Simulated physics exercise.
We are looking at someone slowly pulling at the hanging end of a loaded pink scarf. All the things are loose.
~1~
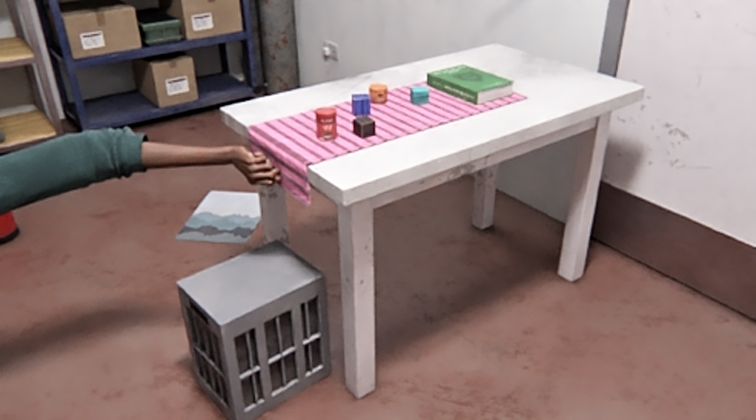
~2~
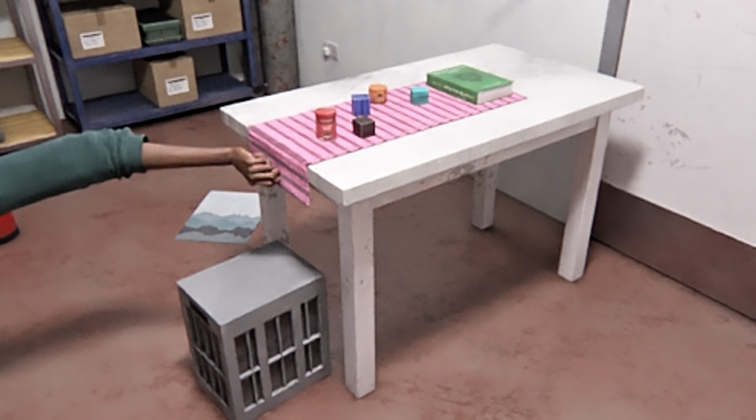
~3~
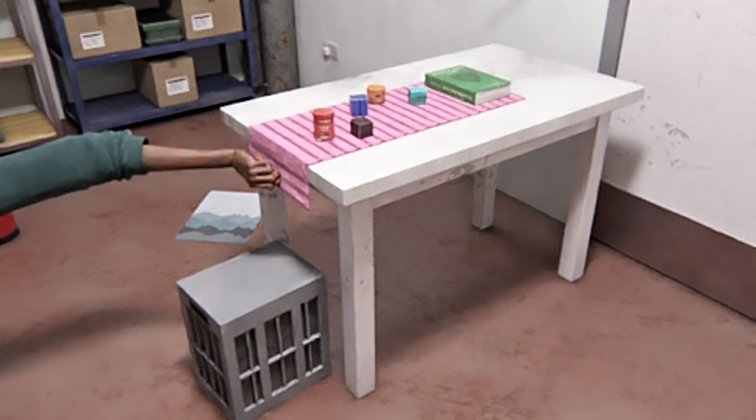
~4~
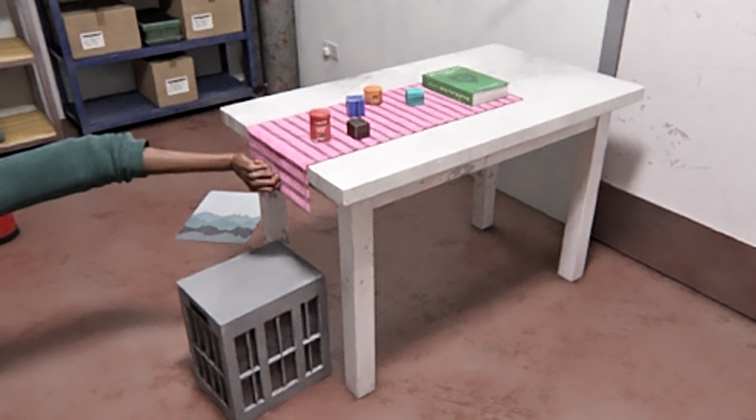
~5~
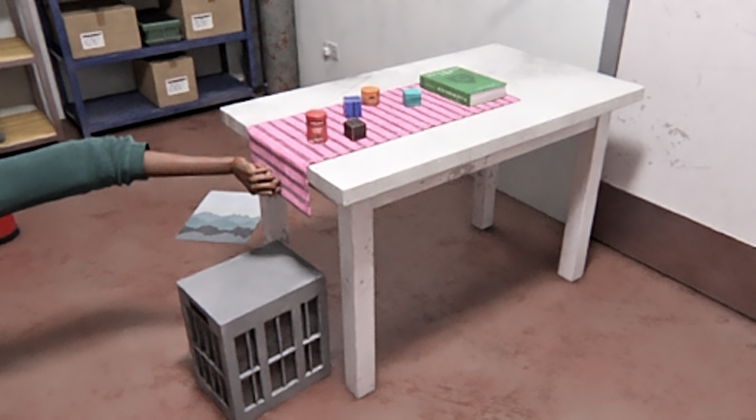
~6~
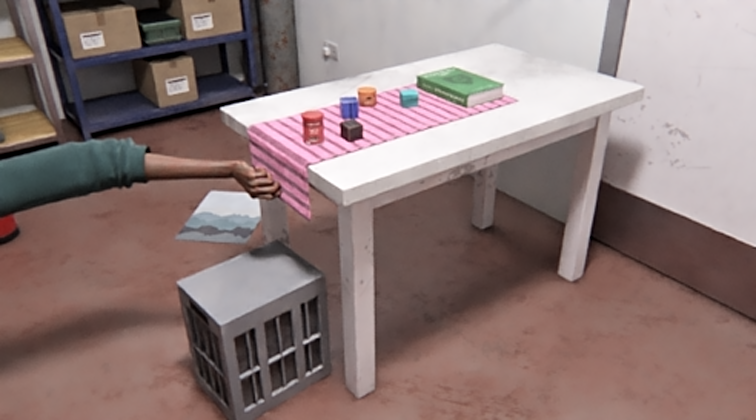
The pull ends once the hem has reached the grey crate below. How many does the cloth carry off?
The count of fallen things is two.
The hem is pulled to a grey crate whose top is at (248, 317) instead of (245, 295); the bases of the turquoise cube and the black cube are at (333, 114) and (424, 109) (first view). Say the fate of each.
The turquoise cube drops off, the black cube holds on.
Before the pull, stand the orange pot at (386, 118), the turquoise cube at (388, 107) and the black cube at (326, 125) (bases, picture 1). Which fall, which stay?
The orange pot does not fall; the turquoise cube does not fall; the black cube comes down.
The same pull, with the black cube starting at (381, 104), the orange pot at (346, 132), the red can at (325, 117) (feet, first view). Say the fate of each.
The black cube holds on, the orange pot is carried off, the red can falls.
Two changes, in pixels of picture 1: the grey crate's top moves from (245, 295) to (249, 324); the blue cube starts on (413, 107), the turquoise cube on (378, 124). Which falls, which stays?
The blue cube remains up; the turquoise cube comes down.
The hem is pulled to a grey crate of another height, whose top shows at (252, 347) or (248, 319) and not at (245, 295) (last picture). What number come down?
Then 4 and 3.
Soon after, hem near (282, 231); red can gone.
Then, hem on the crate; red can and black cube gone.
At rest, hem on the crate; red can and black cube gone. It carries off two.
